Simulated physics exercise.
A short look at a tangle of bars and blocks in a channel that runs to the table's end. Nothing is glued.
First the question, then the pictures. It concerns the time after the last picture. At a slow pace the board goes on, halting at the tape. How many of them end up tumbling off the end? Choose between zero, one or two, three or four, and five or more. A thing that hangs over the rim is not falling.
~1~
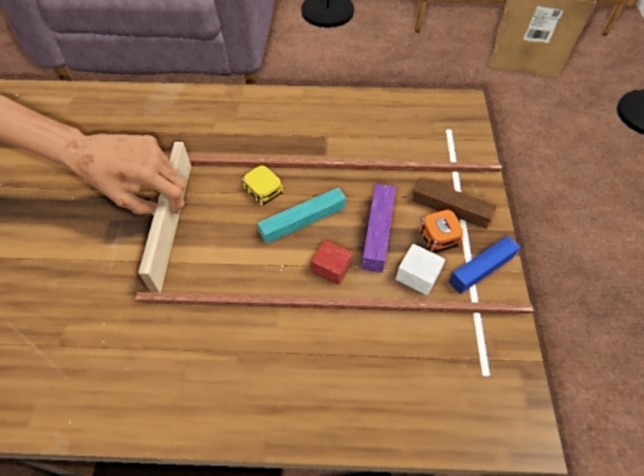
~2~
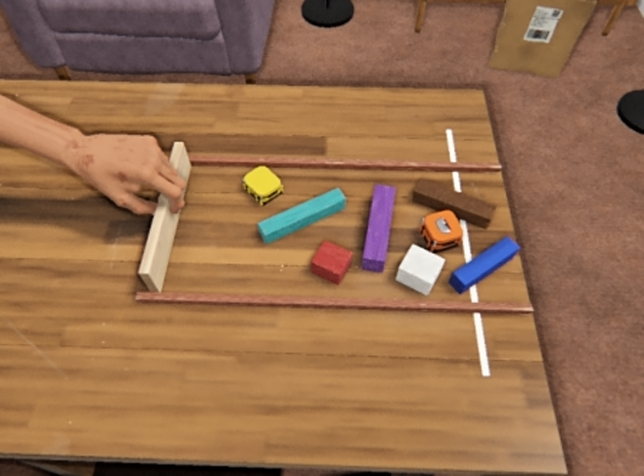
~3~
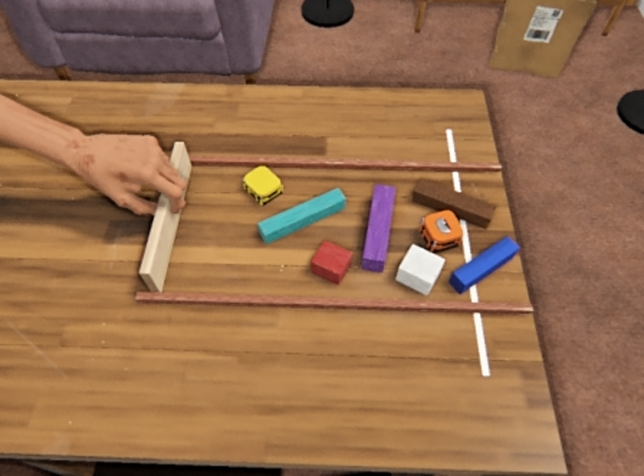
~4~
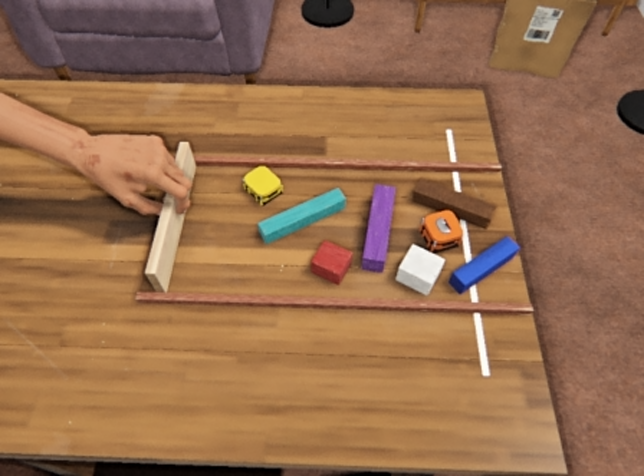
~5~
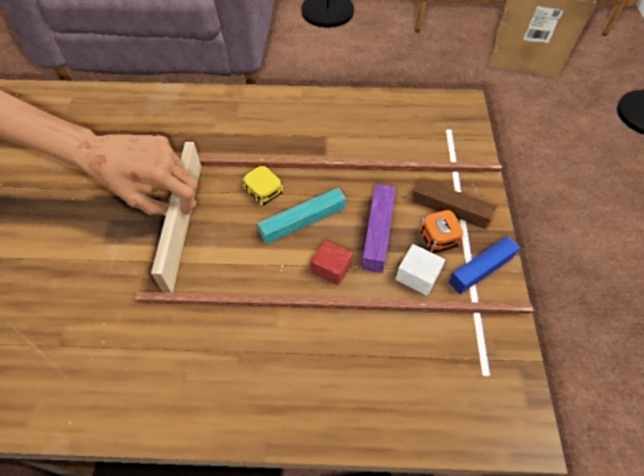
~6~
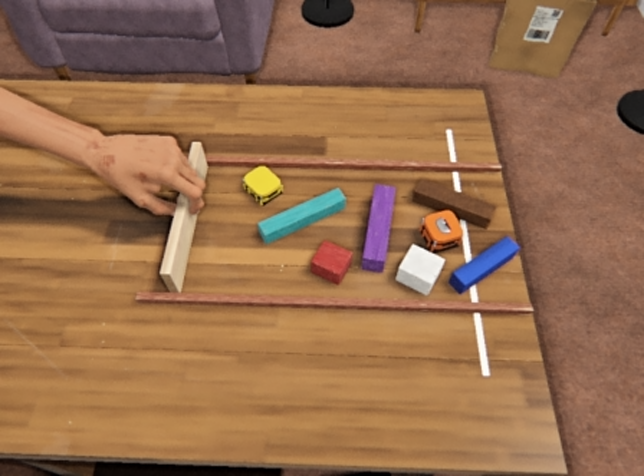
The count is three or four.
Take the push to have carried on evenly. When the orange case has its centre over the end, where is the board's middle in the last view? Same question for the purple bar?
The middle is at (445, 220) when it's the orange case, and at (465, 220) when it's the purple bar.
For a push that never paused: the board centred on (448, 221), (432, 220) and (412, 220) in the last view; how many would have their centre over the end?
Past-the-end tally - position 1: 3, position 2: 2, position 3: 1.
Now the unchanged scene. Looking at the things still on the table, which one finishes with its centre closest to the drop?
Answer - the purple bar.
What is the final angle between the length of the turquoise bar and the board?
Angle: Close to 10 degrees.
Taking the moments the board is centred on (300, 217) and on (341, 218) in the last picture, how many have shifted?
Note: First position 2; second position 4.
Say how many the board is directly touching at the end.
That comes to 2.
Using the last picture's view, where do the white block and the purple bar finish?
The white block ends up near (525, 285), and the purple bar near (517, 226).
Early on, none off yet; blue stick at rest near (484, 265); brown bar at rest near (453, 203); orange case at rest near (441, 232).
Finally, the number that fall off is three or four; lost, orange case, brown bar and blue stick.
